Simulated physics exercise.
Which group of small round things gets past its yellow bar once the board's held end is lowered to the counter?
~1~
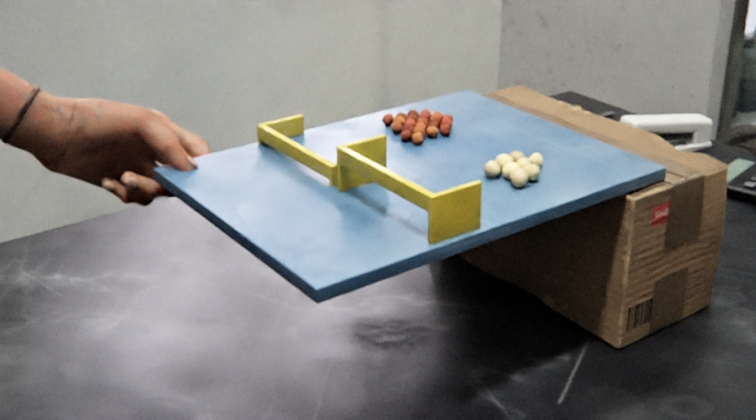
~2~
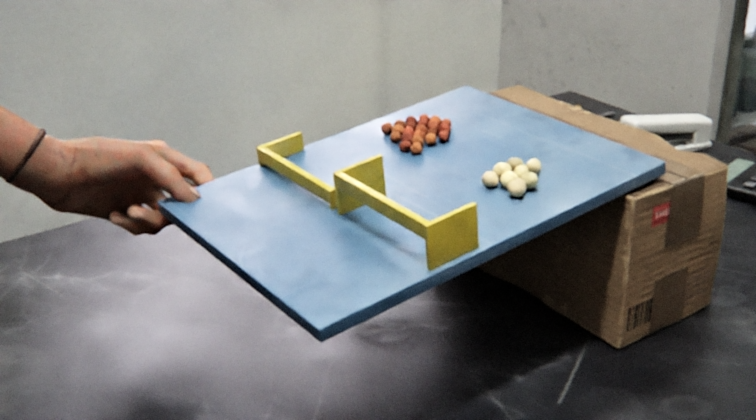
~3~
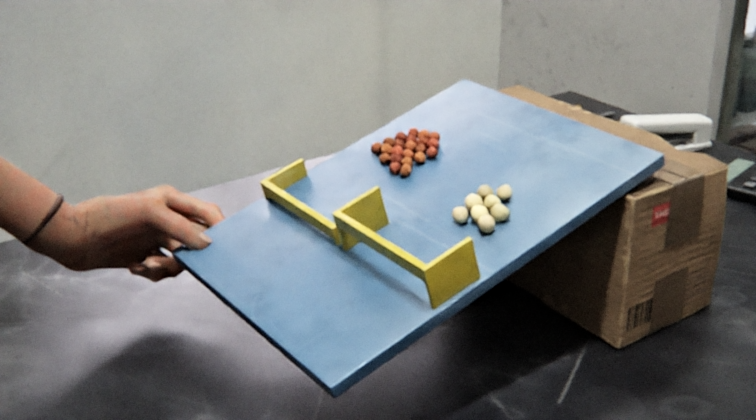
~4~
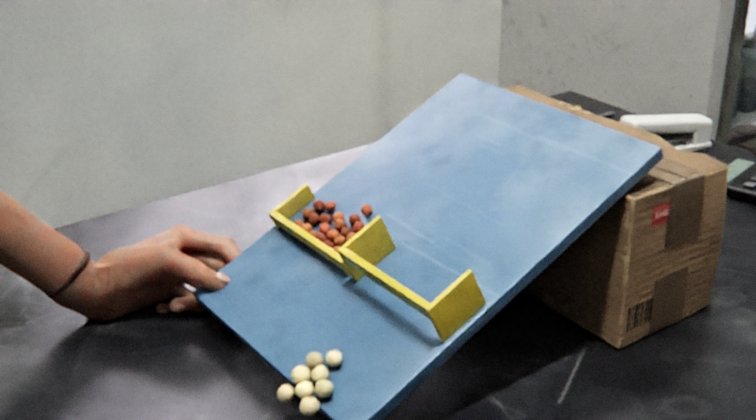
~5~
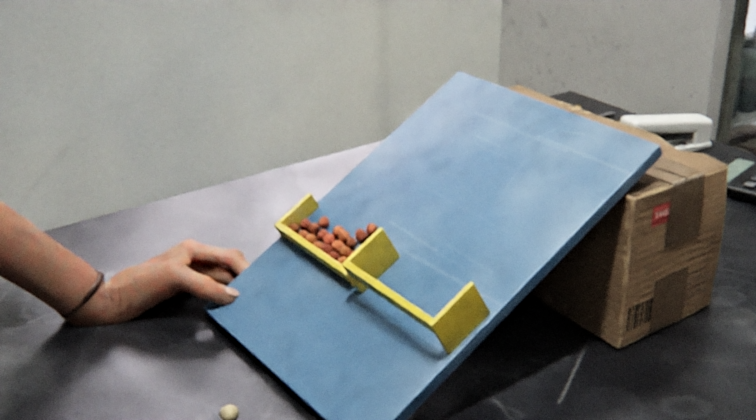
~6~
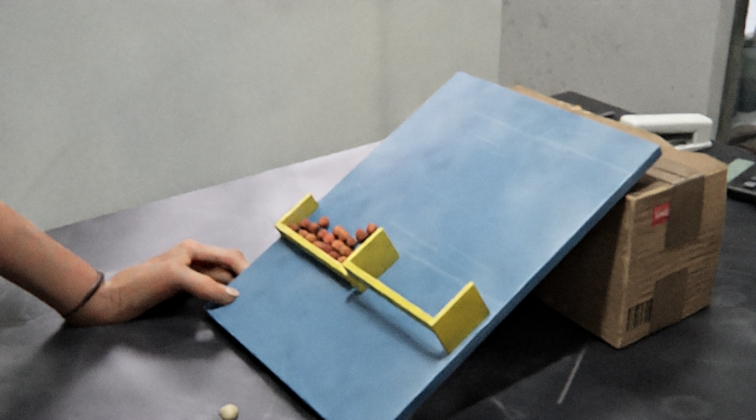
The pale balls on the nearer side pass beneath their bar, while the reddish-brown ones on the farther side lodge against theirs.
